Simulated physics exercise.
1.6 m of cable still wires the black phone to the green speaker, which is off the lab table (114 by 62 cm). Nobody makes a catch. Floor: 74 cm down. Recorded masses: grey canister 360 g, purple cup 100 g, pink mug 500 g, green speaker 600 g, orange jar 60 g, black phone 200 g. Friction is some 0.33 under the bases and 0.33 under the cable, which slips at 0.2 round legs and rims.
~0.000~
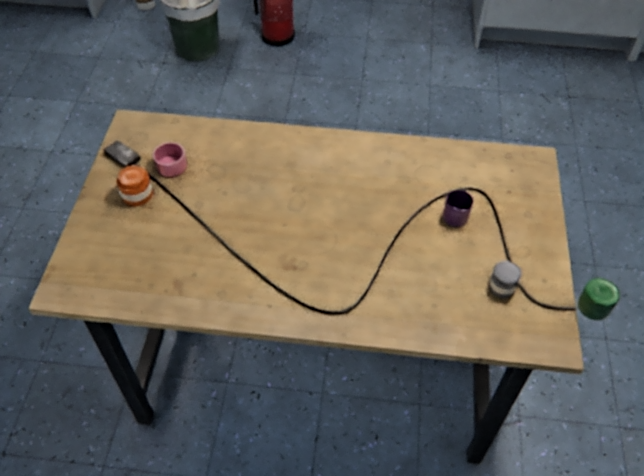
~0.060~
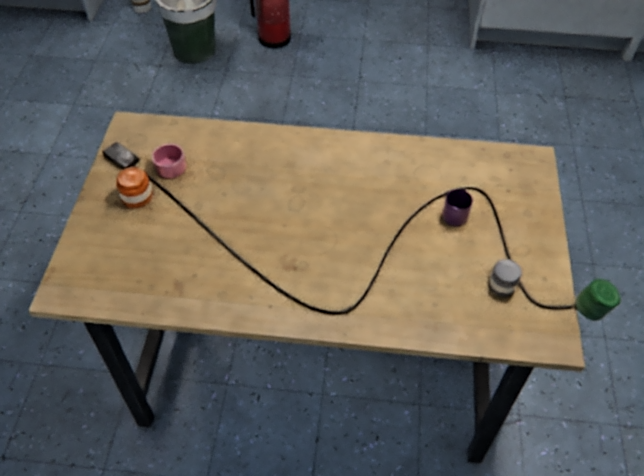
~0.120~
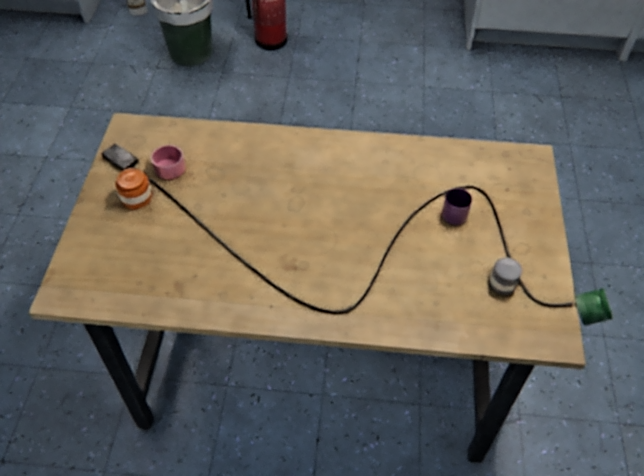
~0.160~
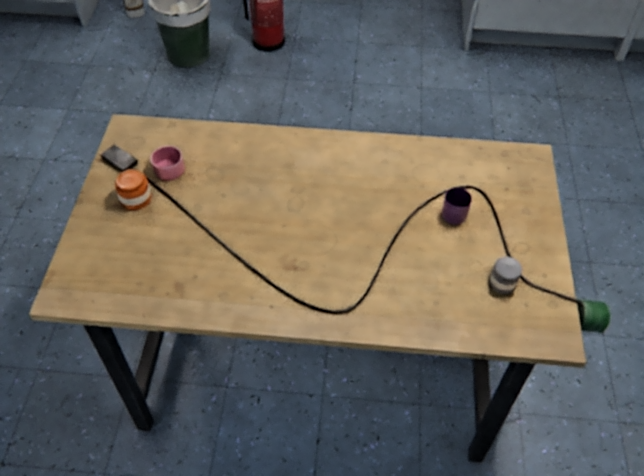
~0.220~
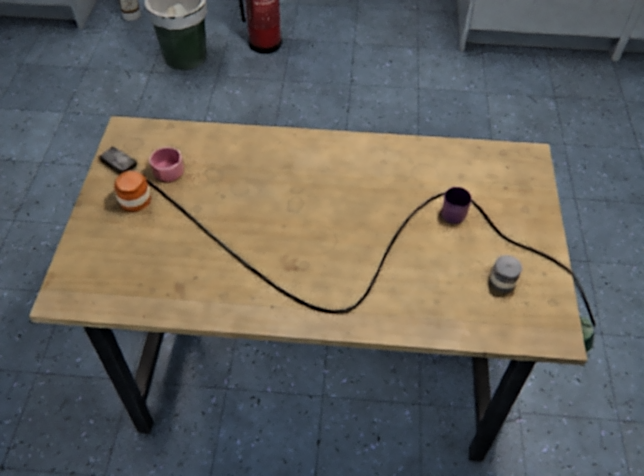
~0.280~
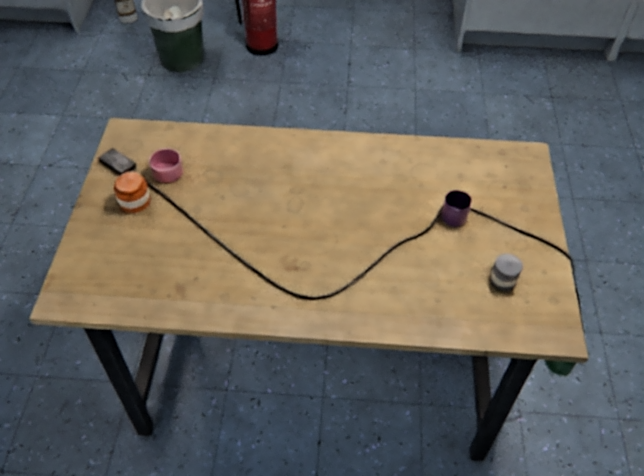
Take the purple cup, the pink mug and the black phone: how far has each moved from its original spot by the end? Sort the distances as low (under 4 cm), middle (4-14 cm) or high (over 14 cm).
Distances: Purple cup high; pink mug middle; black phone high.
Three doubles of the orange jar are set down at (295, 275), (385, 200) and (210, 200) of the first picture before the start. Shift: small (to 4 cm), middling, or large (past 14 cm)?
Going one by one, I'd say a long shift, then a short shift, then a long shift.
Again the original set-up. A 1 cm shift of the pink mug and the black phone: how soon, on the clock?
On the clock, pink mug 0.46 s and black phone 0.42 s.
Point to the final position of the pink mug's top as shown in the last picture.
You'll find it ending up somewhere near (195, 152).
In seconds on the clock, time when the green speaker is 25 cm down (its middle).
It happens at 0.28 seconds on the clock.
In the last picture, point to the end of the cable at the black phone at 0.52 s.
Around (176, 191).
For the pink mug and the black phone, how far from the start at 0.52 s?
I'd say the pink mug is some 4 cm out, the black phone some 15 cm.
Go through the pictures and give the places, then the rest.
In the first picture, purple cup (460, 200); pink mug (169, 153); black phone (121, 152); cable runs through (378, 271) (267, 280) (177, 199).
In the second picture, green speaker (602, 292); cable runs through (378, 270) (176, 200).
In the third picture, green speaker (594, 307); cable runs through (379, 270) (176, 201).
In the fourth picture, green speaker (589, 316); cable runs through (379, 269) (175, 202).
In the fifth picture, green speaker (578, 335); cable runs through (570, 271) (379, 269) (175, 203).
In the sixth picture, purple cup (459, 200); pink mug (165, 159); black phone (117, 160); cable runs through (495, 219) (390, 251) (270, 281) (175, 204).
After 0.5 s, the cable's tail end at (176, 191); black phone 14 cm off its start, purple cup 13 cm off its start, pink mug 4 cm off its start.
After 0.7 s, the cable's tail end at (242, 229); black phone 34 cm off its start, purple cup 20 cm off its start, pink mug 7 cm off its start.
After 1.0 s, the cable's tail end at (258, 237); black phone 38 cm off its start at (239, 228), purple cup 20 cm off its start at (476, 267), pink mug 7 cm off its start at (195, 152).
After 1.2 s, the cable's tail end at (258, 237); black phone 38 cm off its start, purple cup 20 cm off its start, pink mug 7 cm off its start.
After 2.4 s, the cable's tail end at (258, 237); black phone 38 cm off its start at (239, 228), purple cup 20 cm off its start at (476, 267), pink mug 7 cm off its start at (195, 152), orange jar 13 cm off its start at (135, 224).
